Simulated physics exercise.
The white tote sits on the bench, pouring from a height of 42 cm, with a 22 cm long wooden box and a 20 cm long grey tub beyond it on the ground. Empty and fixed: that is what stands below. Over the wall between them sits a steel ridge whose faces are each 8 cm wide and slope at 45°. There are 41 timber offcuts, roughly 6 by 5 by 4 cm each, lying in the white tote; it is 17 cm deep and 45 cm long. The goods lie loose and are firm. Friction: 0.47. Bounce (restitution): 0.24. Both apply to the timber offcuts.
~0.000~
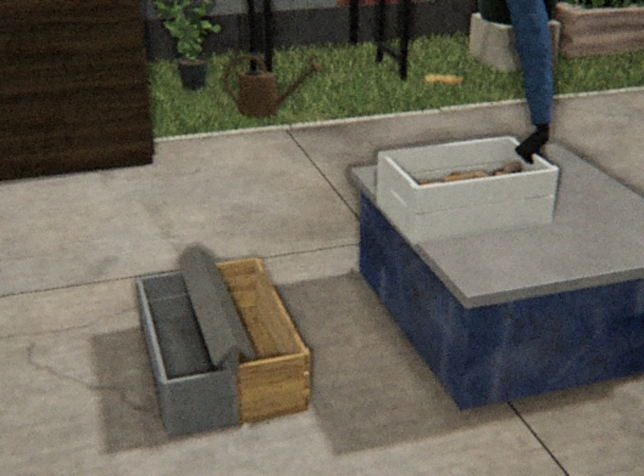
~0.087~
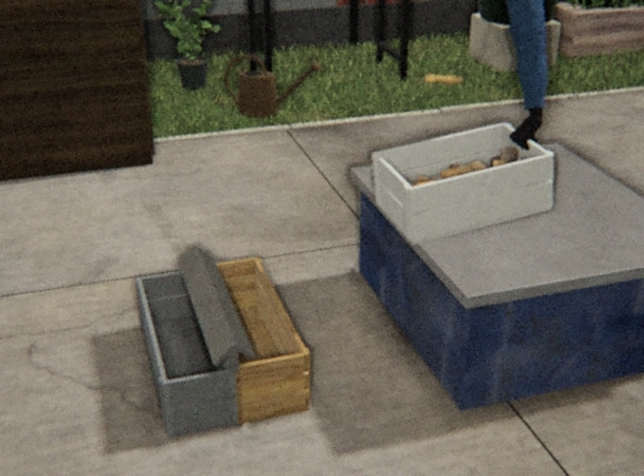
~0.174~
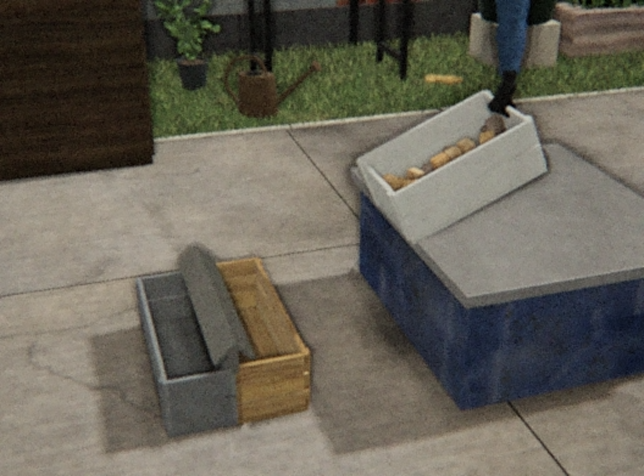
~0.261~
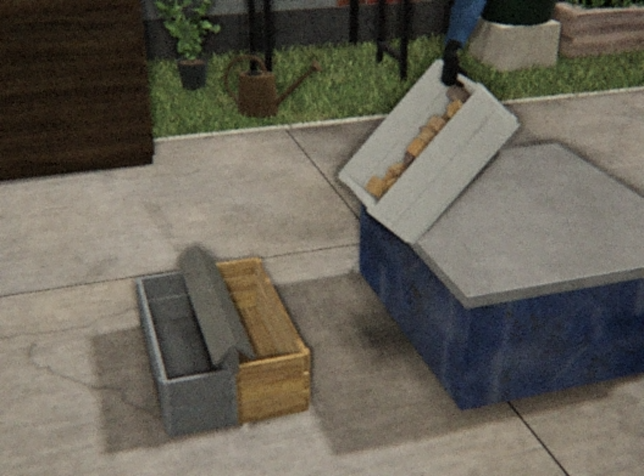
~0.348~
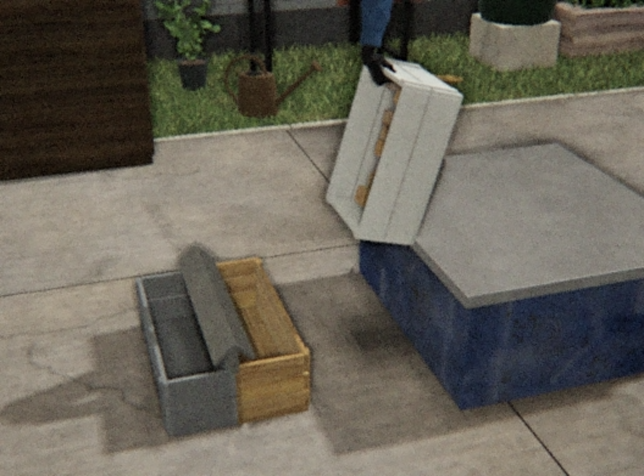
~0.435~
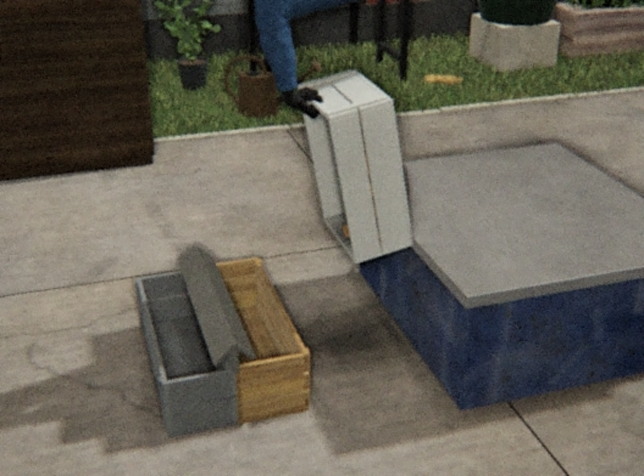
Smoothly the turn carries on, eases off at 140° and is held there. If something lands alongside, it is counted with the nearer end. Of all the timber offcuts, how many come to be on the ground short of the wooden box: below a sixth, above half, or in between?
The share is at least a sixth and at most half.
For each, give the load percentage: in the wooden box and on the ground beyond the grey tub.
Close to 35 and 5 percent respectively.
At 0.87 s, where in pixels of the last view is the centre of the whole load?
Centre: About (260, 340).
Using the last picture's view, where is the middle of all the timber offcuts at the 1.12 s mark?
The centre sits near (265, 346).
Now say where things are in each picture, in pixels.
In the first picture (we follow the rim corner now nearest the camera), white tote at (420, 187); grey tub at (167, 382); tilt 0°; nothing out yet.
The second picture shows white tote at (413, 188); tilt 6°.
The third picture shows white tote at (396, 193); tilt 23°.
The fourth picture shows white tote at (374, 209); tilt 47°.
The fifth picture shows white tote at (358, 233); tilt 74°.
The sixth picture shows white tote at (355, 259); grey tub at (167, 382); tilt 100°; nothing out yet.
After 0.54 s, tilt 126°; 36 still in the white tote and 5 in the air.
After 0.68 s, tilt 140°; 5 still in the white tote, 6 in the wooden box, 2 on the ground short of the wooden box and 28 in the air.
After 0.87 s, tilt 140°; 13 in the wooden box, 7 in the grey tub, 16 on the ground short of the wooden box and 5 in the air.
Outcome (at 1.12 s), 15 in the wooden box, 8 in the grey tub, 16 on the ground short of the wooden box and 2 on the ground beyond the grey tub. Asked share, 16 of 41, 39 per cent.
